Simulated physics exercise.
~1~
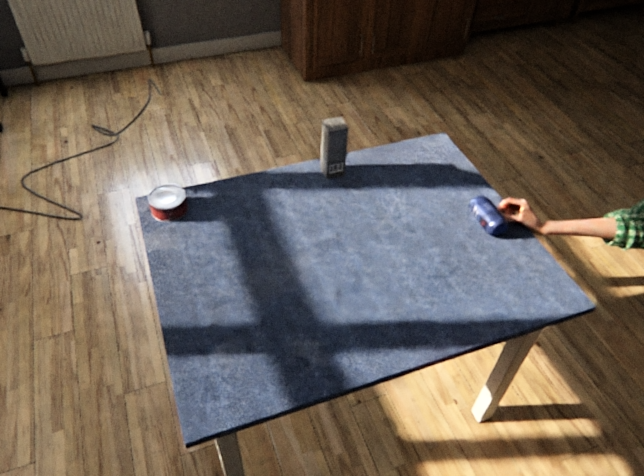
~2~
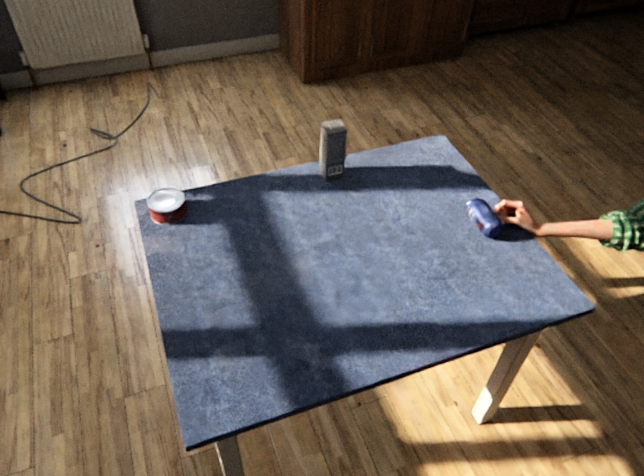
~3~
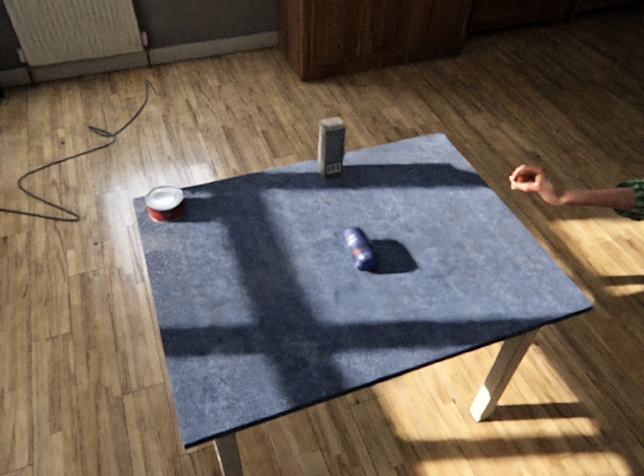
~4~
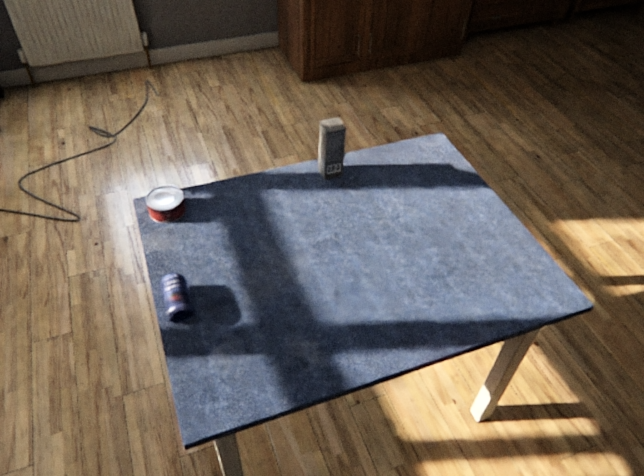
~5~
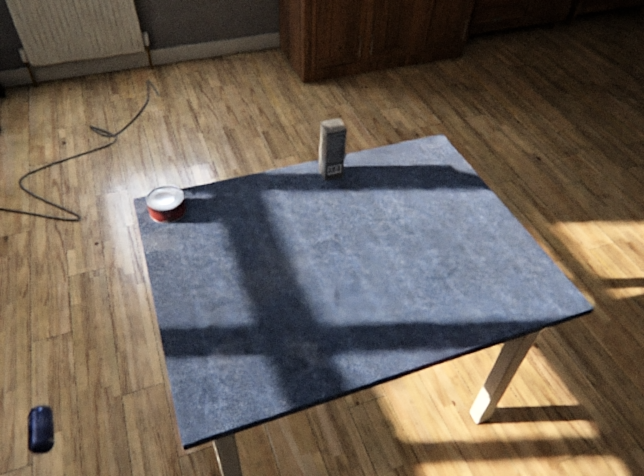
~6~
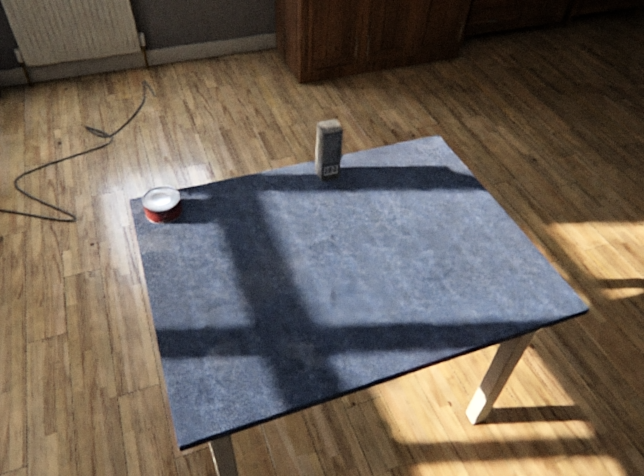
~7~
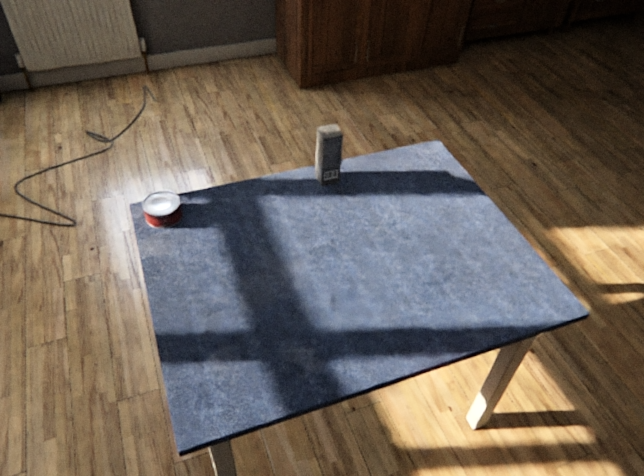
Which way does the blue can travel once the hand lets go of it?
The blue can rolls to the left across the table top.
A blue can lies on its side near the right edge of a blue-topped table, with a hand in a green checked sleeve resting against it. Seen from above in a slightly swaying view, the table stands on a sunlit wooden floor, with a grey carton at its far edge and a red tub at its far left corner. The hand sends the can off to the left, lets go and draws back out of view. The can rolls on alone across the table top, passes over the left edge and drops out of sight, while the carton and tub stay in place.
